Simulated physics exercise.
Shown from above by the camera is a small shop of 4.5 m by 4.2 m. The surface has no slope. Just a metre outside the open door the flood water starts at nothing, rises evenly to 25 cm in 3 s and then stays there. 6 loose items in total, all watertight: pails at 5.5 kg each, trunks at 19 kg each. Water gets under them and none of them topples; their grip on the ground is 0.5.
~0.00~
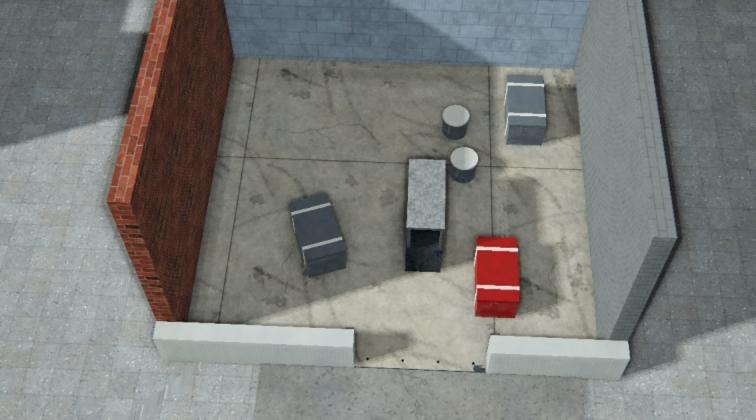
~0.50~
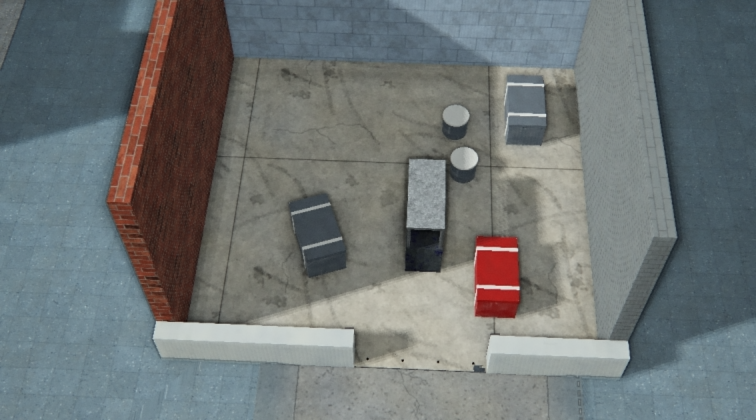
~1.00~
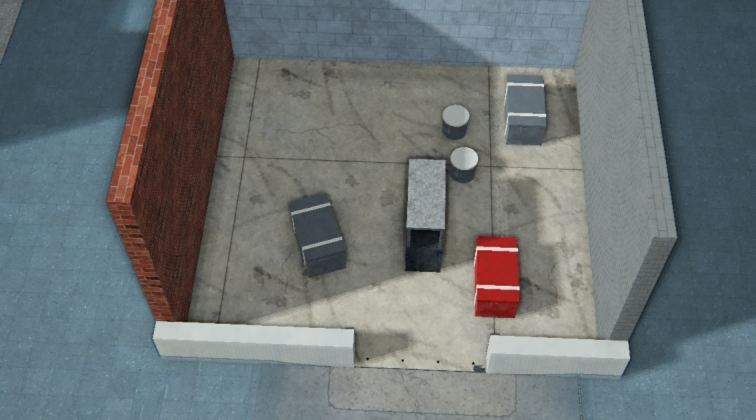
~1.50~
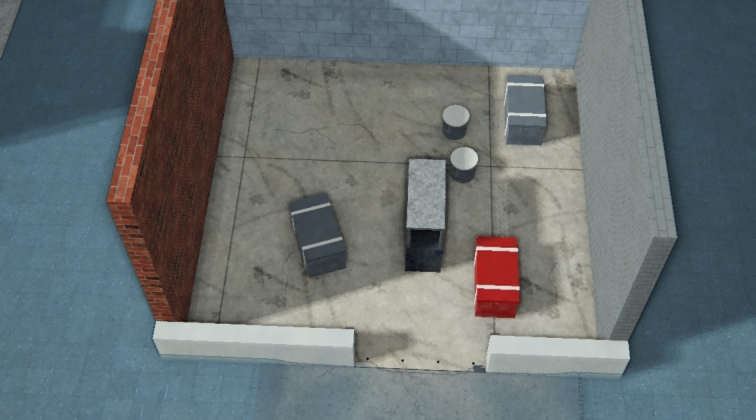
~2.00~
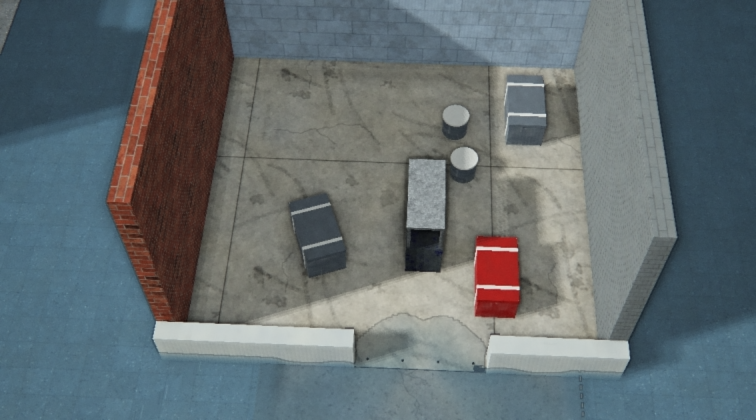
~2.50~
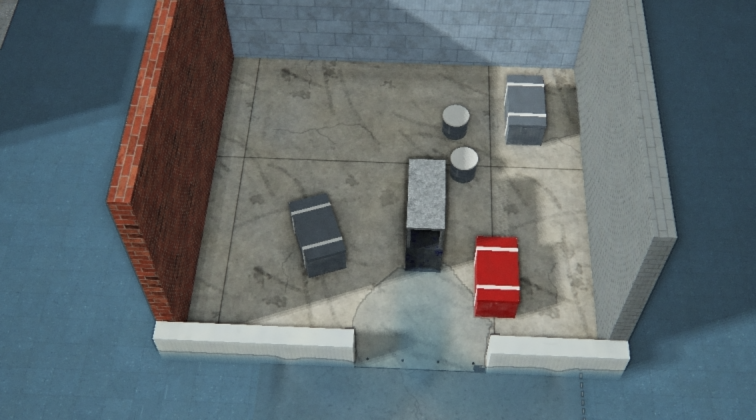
Water turns the grey paving outside blue, then enters through the gap in the low white front wall and spreads in a rounded patch toward the central block. The small roofless shop is seen from above by a still camera, between a brick wall at left and a grey one at right. Two dark grey trunks, a red trunk and two pale pails stay put around the speckled grey block.
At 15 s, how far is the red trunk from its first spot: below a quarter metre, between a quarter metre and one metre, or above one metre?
Between a quarter metre and one metre.
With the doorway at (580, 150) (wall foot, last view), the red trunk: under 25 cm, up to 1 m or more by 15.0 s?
In that case the red trunk would have gone a great distance.
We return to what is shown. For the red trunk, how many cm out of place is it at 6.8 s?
It is about 80 cm out of place by then.
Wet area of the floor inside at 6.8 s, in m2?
Flooded: Near 17 m2.
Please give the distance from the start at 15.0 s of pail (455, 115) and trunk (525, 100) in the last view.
80 cm and 120 cm respectively.
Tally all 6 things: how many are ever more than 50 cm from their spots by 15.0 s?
The tally stands at 6.
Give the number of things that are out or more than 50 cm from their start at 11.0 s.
By then the count is 6.
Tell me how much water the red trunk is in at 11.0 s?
Roughly 6 cm.
After 3.5 s the red trunk is near (516, 267), 0.2 m from its start, aground; 0 afloat.
After 6.8 s the red trunk is near (573, 292), 0.8 m from its start, aground; 1 afloat.
After 11.0 s the red trunk is near (542, 284), 0.5 m from its start, afloat; 6 afloat.
After 15.0 s the red trunk is near (554, 266), 0.6 m from its start, afloat; 6 afloat.
